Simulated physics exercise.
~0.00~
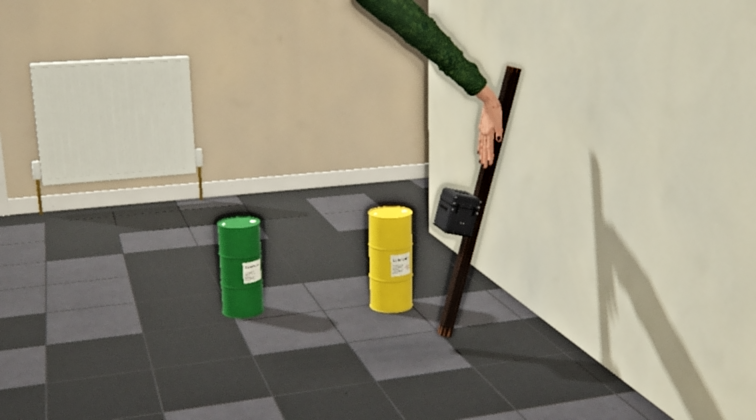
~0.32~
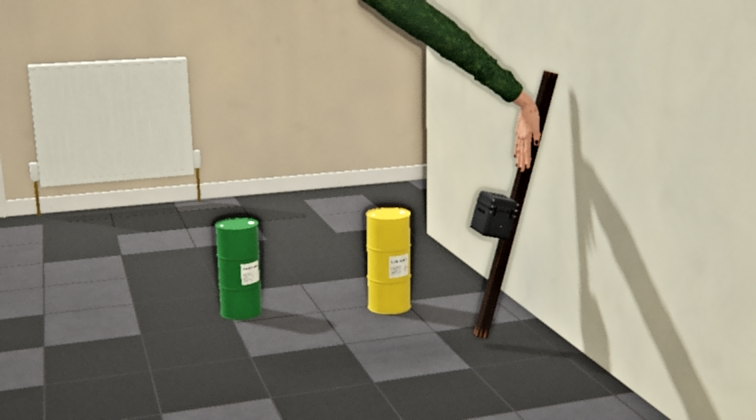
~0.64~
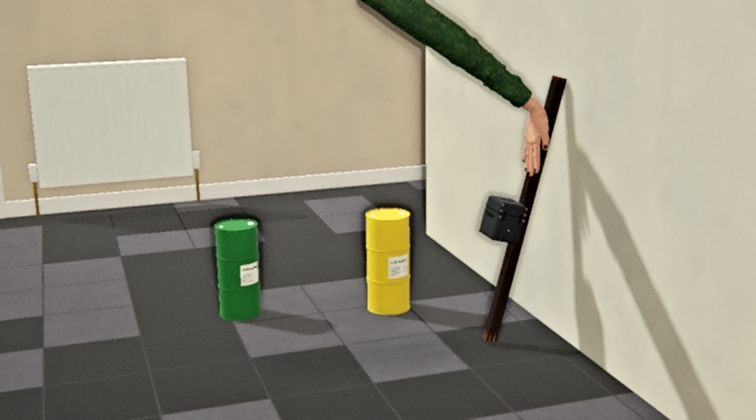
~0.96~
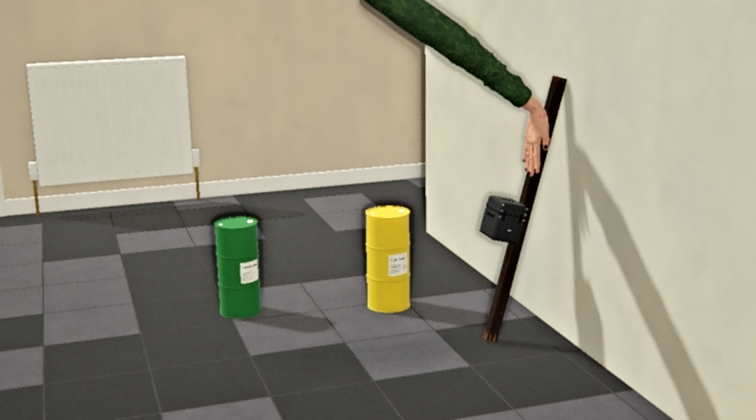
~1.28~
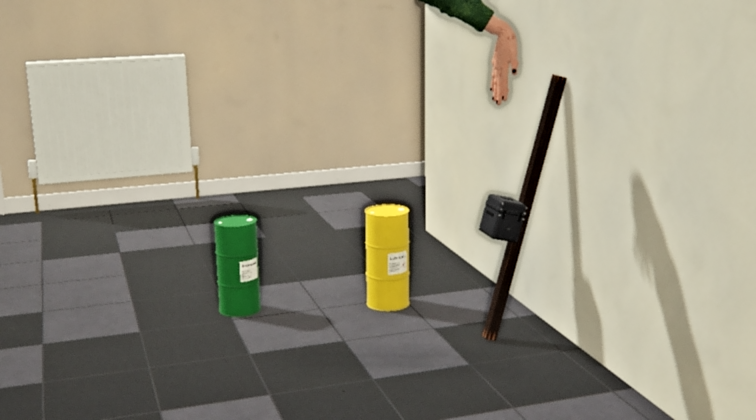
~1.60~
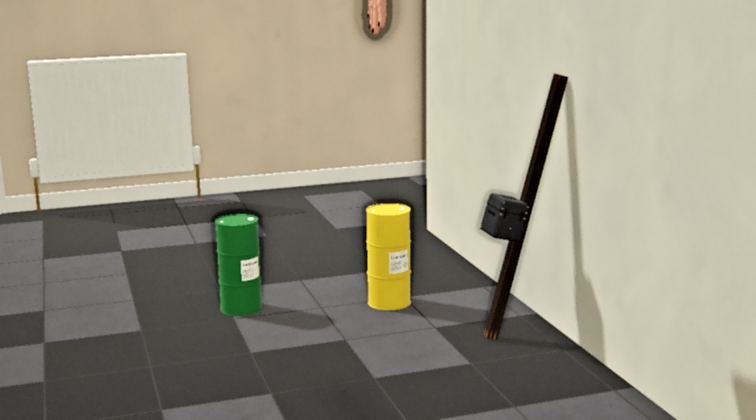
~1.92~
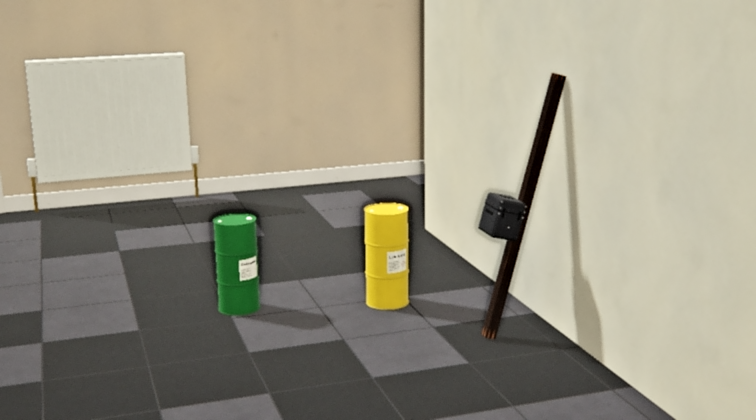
Black pole with a small box attached being moved right by a hand, then released and staying leaning beside green and yellow canisters.
